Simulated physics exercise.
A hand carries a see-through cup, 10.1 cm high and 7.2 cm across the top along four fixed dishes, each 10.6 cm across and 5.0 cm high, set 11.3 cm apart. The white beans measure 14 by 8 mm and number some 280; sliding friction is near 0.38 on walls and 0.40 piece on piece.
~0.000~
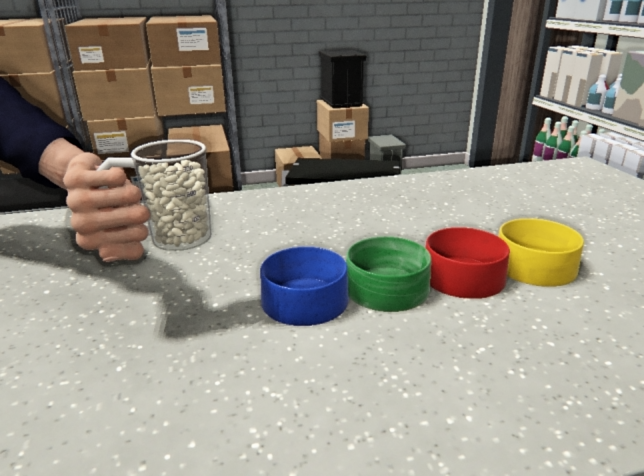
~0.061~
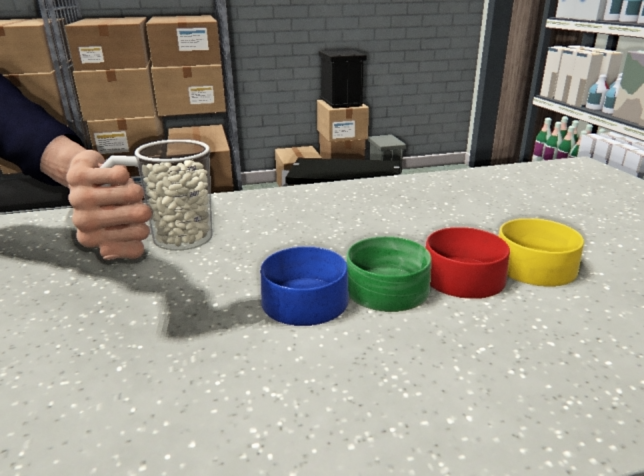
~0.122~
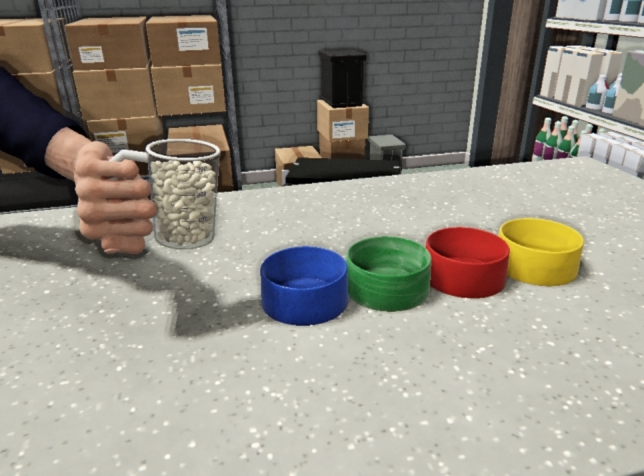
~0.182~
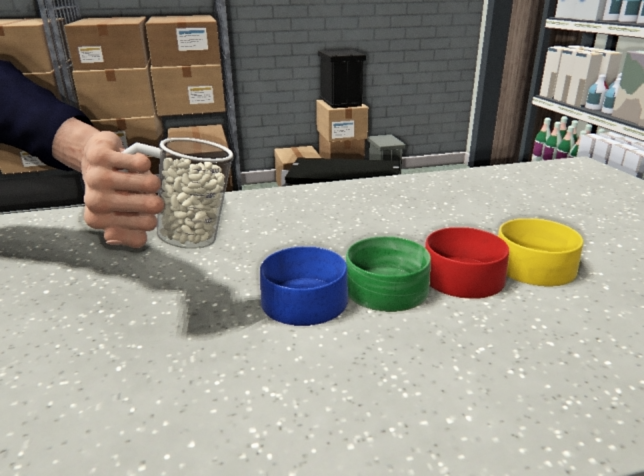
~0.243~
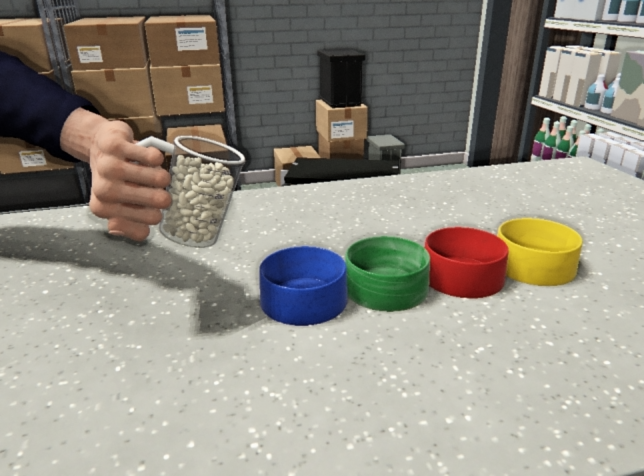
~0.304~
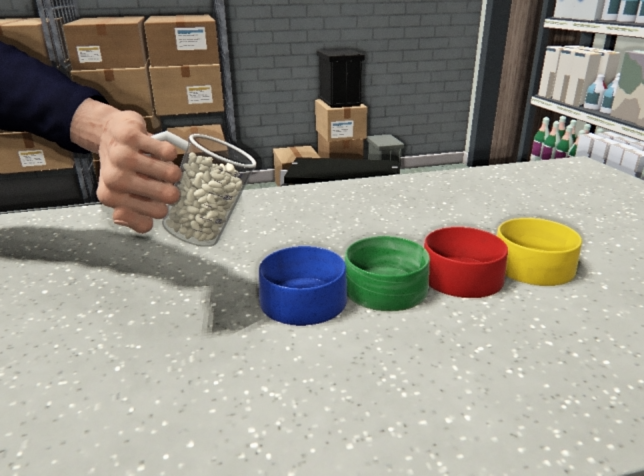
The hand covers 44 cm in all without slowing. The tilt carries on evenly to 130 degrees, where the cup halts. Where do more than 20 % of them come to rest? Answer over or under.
Red under, blue under, green over, yellow under, counter under.
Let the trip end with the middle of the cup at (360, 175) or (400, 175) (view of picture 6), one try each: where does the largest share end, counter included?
Most goes to: Green; green.
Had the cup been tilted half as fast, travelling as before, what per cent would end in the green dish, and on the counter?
In that case green 0; counter 0.
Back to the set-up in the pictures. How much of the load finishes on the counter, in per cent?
About 0 per cent.
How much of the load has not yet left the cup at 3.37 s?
Roughly 0 per cent.
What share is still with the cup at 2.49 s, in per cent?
Roughly 0 per cent.
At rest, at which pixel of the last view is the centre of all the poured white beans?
At about (389, 272).
After 1.62 s, tilt 130 degrees; cup holds 0 %, green 95 %.
After 2.49 s, tilt 130 degrees; cup holds 0 %, green 95 %.
Then, at 3.37 s, tilt 130 degrees; cup holds 0 %, green 95 %.
At rest (3.7 s), red 0 %, blue 0 %, green 95 %, yellow 0 %, counter 0 %.
